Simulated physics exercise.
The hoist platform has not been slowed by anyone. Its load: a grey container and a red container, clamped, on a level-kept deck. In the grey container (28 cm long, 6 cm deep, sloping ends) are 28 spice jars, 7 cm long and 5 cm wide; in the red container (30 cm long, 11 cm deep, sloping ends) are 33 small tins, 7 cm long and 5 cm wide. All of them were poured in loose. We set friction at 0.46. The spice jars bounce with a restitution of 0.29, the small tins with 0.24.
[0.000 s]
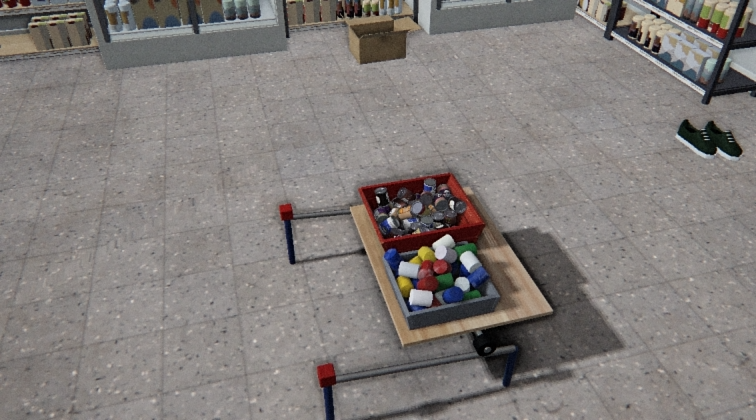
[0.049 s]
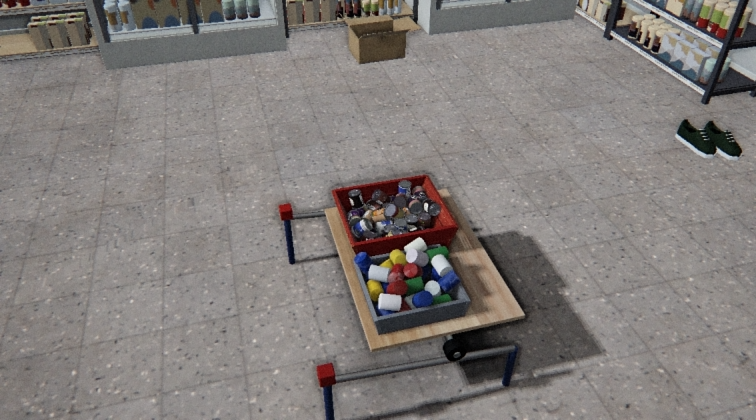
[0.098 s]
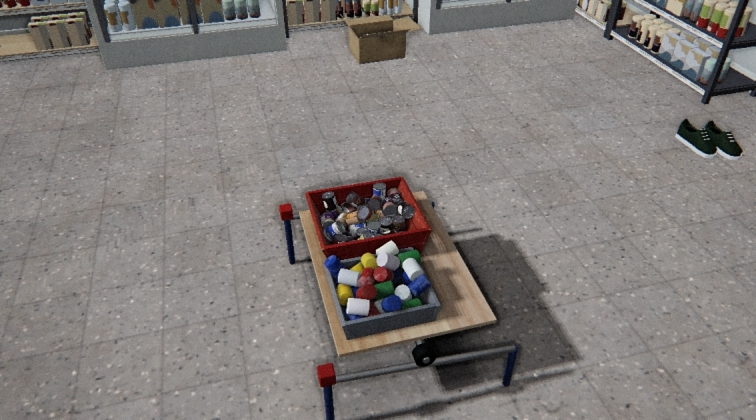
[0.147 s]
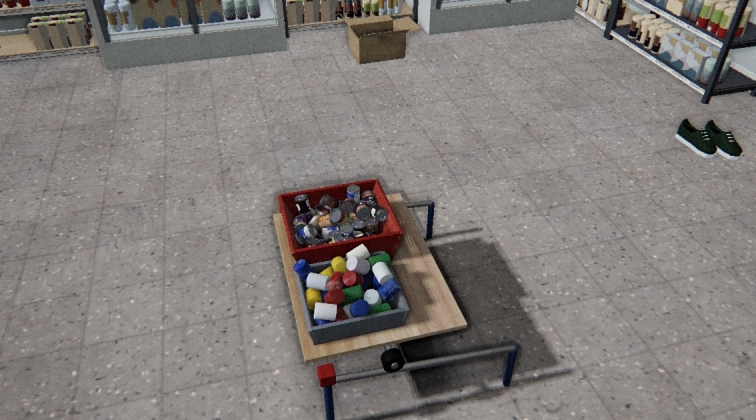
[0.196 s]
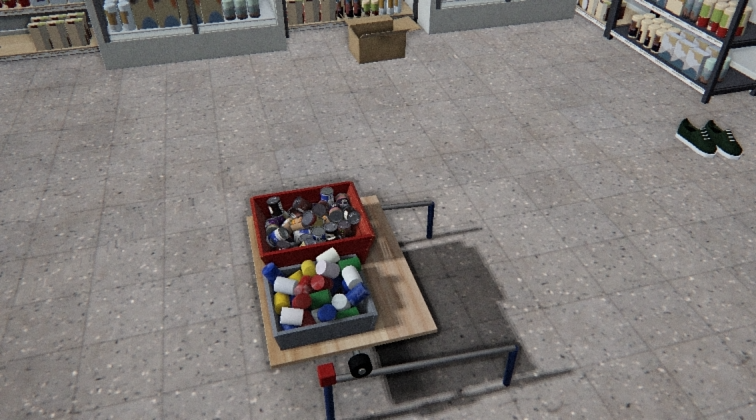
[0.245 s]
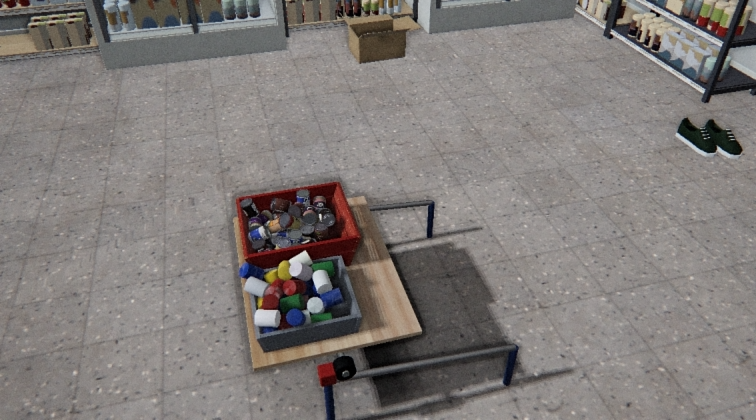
Shop floor with shelving behind, a wooden platform sliding leftward along two rails, carrying a red container and a grey container of small items.
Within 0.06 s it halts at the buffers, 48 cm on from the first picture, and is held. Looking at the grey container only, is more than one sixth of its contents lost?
Yes, over a sixth is lost.
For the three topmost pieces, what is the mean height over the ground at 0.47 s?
Mean height: Some 50 cm.
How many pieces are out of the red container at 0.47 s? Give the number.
Red container: Roughly 0 out by then.
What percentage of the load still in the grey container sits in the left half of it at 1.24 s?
It works out to around 60 in a hundred.
After 0.31 s, 4 of 28 out of the grey container and 0 of 33 out of the red container.
After 0.47 s, 6 of 28 out of the grey container and 0 of 33 out of the red container.
After 0.69 s, 8 of 28 out of the grey container and 0 of 33 out of the red container.
Outcome (at 1.24 s), 8 of 28 out of the grey container and 0 of 33 out of the red container. Asked share, 8 of 28, 29 per cent.
